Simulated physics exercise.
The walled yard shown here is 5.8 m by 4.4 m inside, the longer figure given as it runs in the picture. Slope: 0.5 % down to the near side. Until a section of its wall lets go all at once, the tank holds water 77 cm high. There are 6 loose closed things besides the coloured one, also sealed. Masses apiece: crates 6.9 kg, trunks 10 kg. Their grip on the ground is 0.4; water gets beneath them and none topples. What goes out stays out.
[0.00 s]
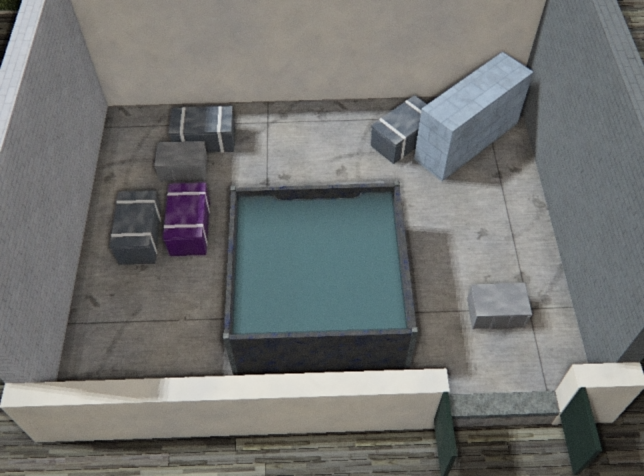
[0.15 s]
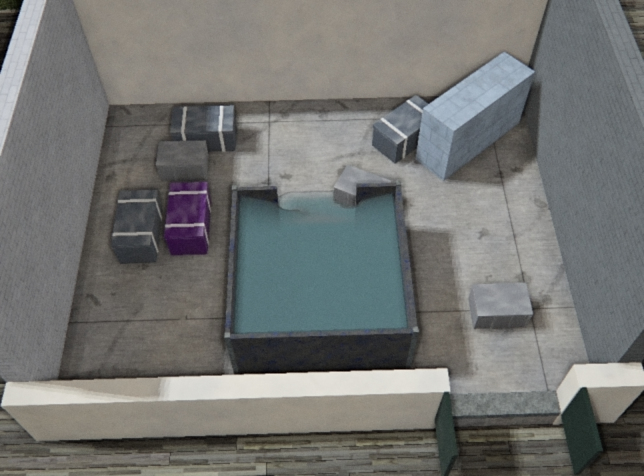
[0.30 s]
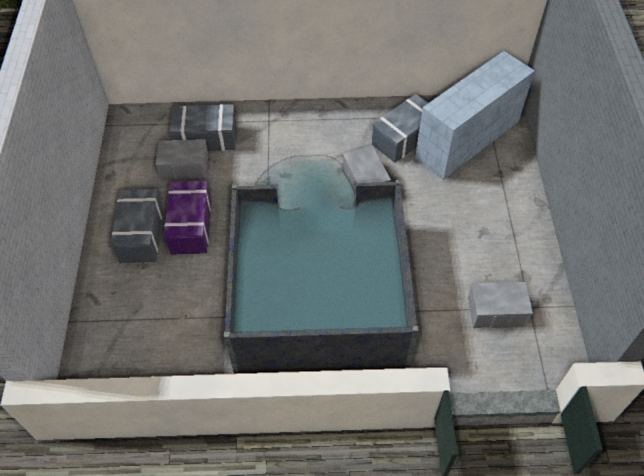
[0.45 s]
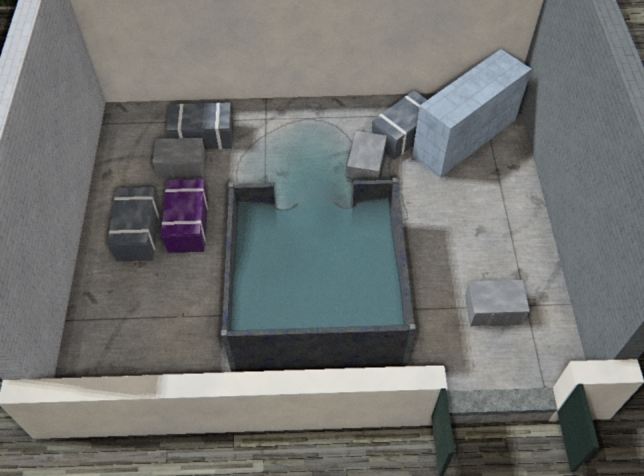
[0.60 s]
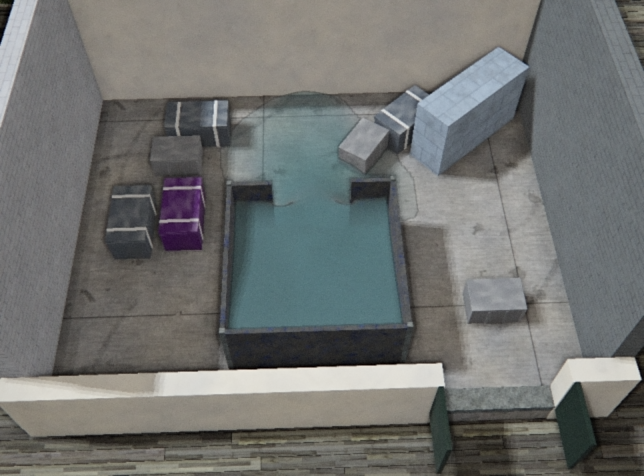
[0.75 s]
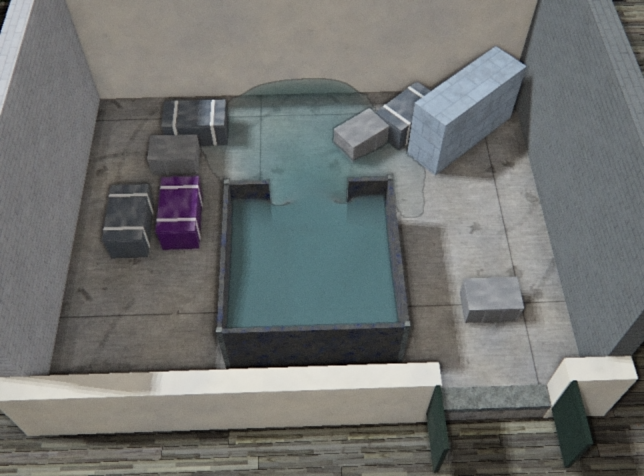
Water pouring through a gap in a tank's back wall, spreading across a walled yard as a grey block shifts towards strapped boxes.
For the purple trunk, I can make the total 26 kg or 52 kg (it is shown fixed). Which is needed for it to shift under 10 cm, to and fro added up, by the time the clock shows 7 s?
I expect that only the larger load is enough.
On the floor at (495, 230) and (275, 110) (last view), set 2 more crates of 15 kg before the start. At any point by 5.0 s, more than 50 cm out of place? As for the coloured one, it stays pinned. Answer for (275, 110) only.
Answer: More.
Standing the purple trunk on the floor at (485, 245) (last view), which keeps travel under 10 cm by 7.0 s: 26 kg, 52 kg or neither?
Going by the scene, only the heavier one works.
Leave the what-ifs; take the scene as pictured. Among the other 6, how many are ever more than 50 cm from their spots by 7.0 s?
6 in all.
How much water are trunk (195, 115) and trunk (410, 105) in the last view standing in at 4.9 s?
I'd put it at 13 cm and 5 cm respectively.
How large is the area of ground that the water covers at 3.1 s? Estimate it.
Near 17 m2 in all.
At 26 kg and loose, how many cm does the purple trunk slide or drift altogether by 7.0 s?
It covers about 30 cm altogether.
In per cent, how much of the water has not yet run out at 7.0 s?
Some 96 per cent remains.
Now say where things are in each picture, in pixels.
The first frame shows the purple trunk at (185, 209), on the bottom; water covers 3.2 m2; 0 of 7 have shifted.
The second frame shows the purple trunk at (186, 209), on the bottom; 3.8 m2 under water; 1 of 7 have shifted.
The third frame shows the purple trunk at (186, 208) rests on the ground; water covers 4.7 m2; 1 of 7 have shifted.
The fourth frame shows the purple trunk at (183, 206) rests on the ground; water covers 5.8 m2; 1 of 7 have shifted.
The fifth frame shows the purple trunk at (181, 204), on the bottom; 7.0 m2 under water; 2 of 7 have shifted.
The sixth frame shows the purple trunk at (178, 203) rests on the ground; water covers 7.7 m2; 2 of 7 have shifted.
After 1.4 s the purple trunk would be 0 cm from its start with 26 kg and 0 cm from its start with 52 kg; 0 cm of water round it then.
After 3.1 s the purple trunk would be 2 cm from its start with 26 kg and 0 cm from its start with 52 kg; 2 cm of water round it then.
After 4.9 s the purple trunk would be 9 cm from its start with 26 kg and 0 cm from its start with 52 kg; 6 cm of water round it then.
After 7.0 s the purple trunk would be 23 cm from its start with 26 kg and 0 cm from its start with 52 kg; 9 cm of water round it then.
